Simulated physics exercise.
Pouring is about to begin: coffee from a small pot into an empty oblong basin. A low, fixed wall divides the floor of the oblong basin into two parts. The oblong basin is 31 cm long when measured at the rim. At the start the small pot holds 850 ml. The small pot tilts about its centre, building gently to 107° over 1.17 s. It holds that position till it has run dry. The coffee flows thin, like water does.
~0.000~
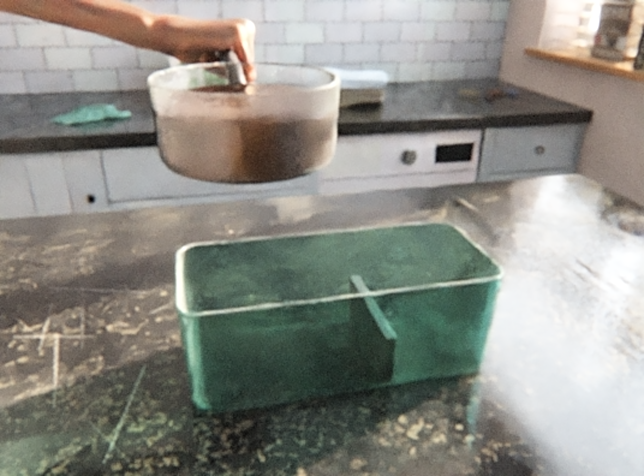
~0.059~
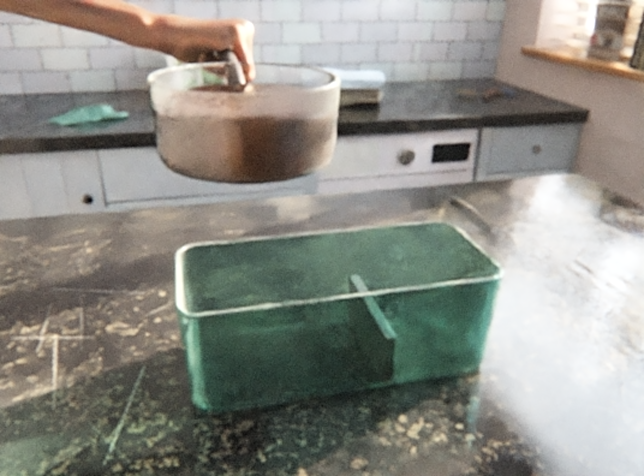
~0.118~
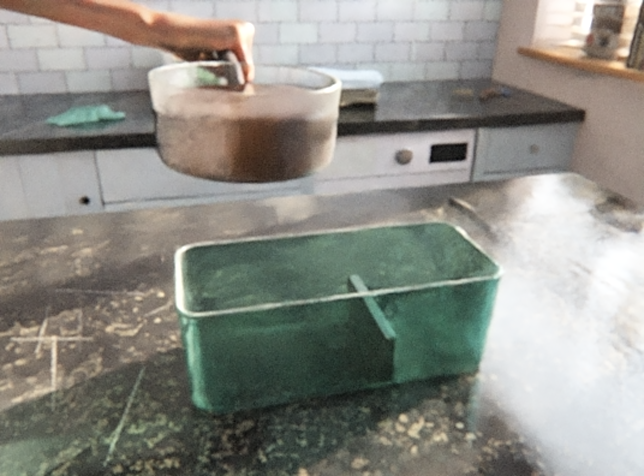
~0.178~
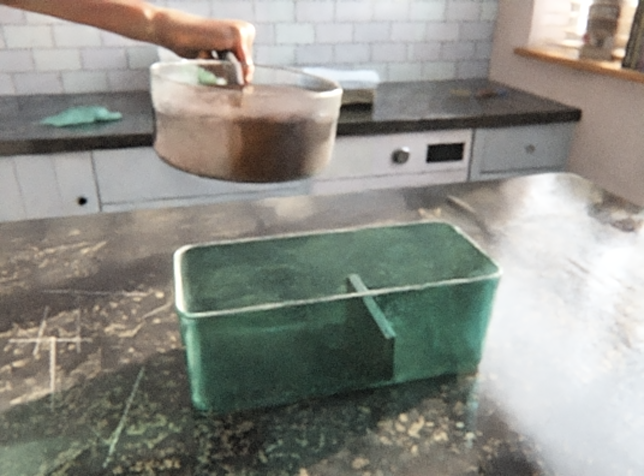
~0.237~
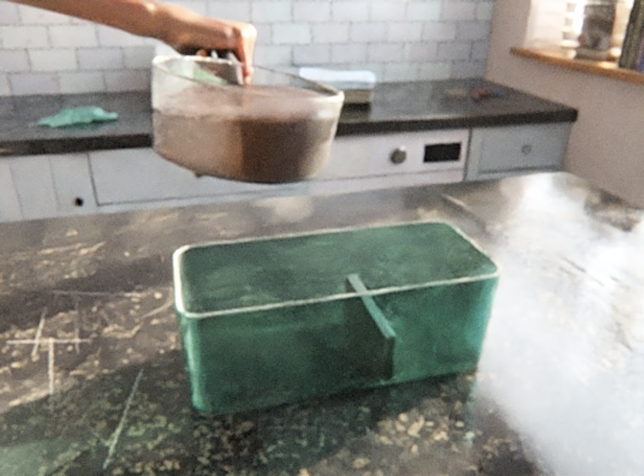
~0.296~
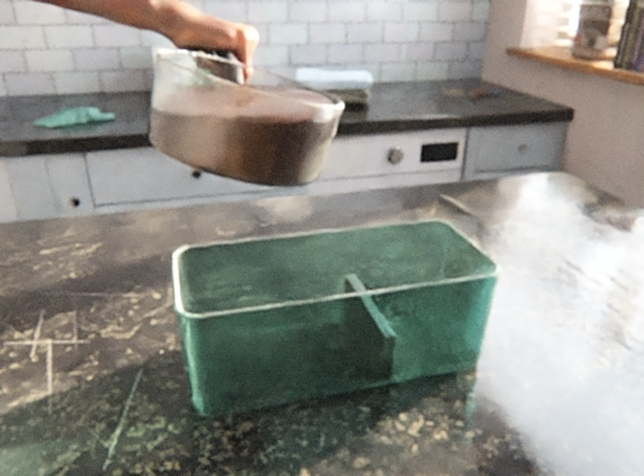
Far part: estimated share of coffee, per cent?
62 per cent.
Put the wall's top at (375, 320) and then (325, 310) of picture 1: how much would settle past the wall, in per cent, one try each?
The first try gives 50 percent and the second 90 percent.
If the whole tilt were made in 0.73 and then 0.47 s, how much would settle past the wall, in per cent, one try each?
Try 1: 45 %; try 2: 30 %.
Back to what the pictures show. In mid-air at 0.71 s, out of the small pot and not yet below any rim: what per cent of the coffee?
I'd say close to 38 per cent.
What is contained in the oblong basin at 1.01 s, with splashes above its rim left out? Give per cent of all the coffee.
Some 86 percent.
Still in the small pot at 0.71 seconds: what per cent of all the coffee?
I reckon about 44 in a hundred is still held.
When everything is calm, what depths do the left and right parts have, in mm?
The left side settles near 14 mm and the right side near 40 mm.
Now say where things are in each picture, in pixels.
In the first frame, it leans 0°; its right rim is at (335, 77); the coffee meets the walls at (156, 102) and (329, 97); the oblong basin's rim runs from (178, 280) to (477, 248); the wall's top is at (371, 304).
In the second frame, it leans 1°; its right rim is at (334, 78); the coffee meets the walls at (155, 102) and (329, 96).
In the third frame, it leans 3°; its right rim is at (335, 81); the coffee meets the walls at (156, 101) and (329, 97).
In the fourth frame, it leans 6°; its right rim is at (336, 86); the coffee meets the walls at (156, 101) and (329, 97).
In the fifth frame, it leans 10°; its right rim is at (337, 93); the coffee meets the walls at (155, 102) and (331, 99).
In the sixth frame, it leans 16°; its right rim is at (337, 102); the coffee meets the walls at (154, 102) and (332, 98).
After 0.71 s the tilt is 71° and 44 per cent is still to pour, 2 is left of the wall and 17 right of it.
After 1.01 s the tilt is 102° and 7 per cent is still to pour, 23 is left of the wall and 62 right of it.
After 1.33 s the tilt is 107° and 0 per cent is still to pour, 37 is left of the wall and 62 right of it.
After 1.67 s the tilt is 107° and 0 per cent is still to pour, 38 is left of the wall and 62 right of it.
In the end 38 per cent lies left of the wall, 62 right of it and 0 outside.
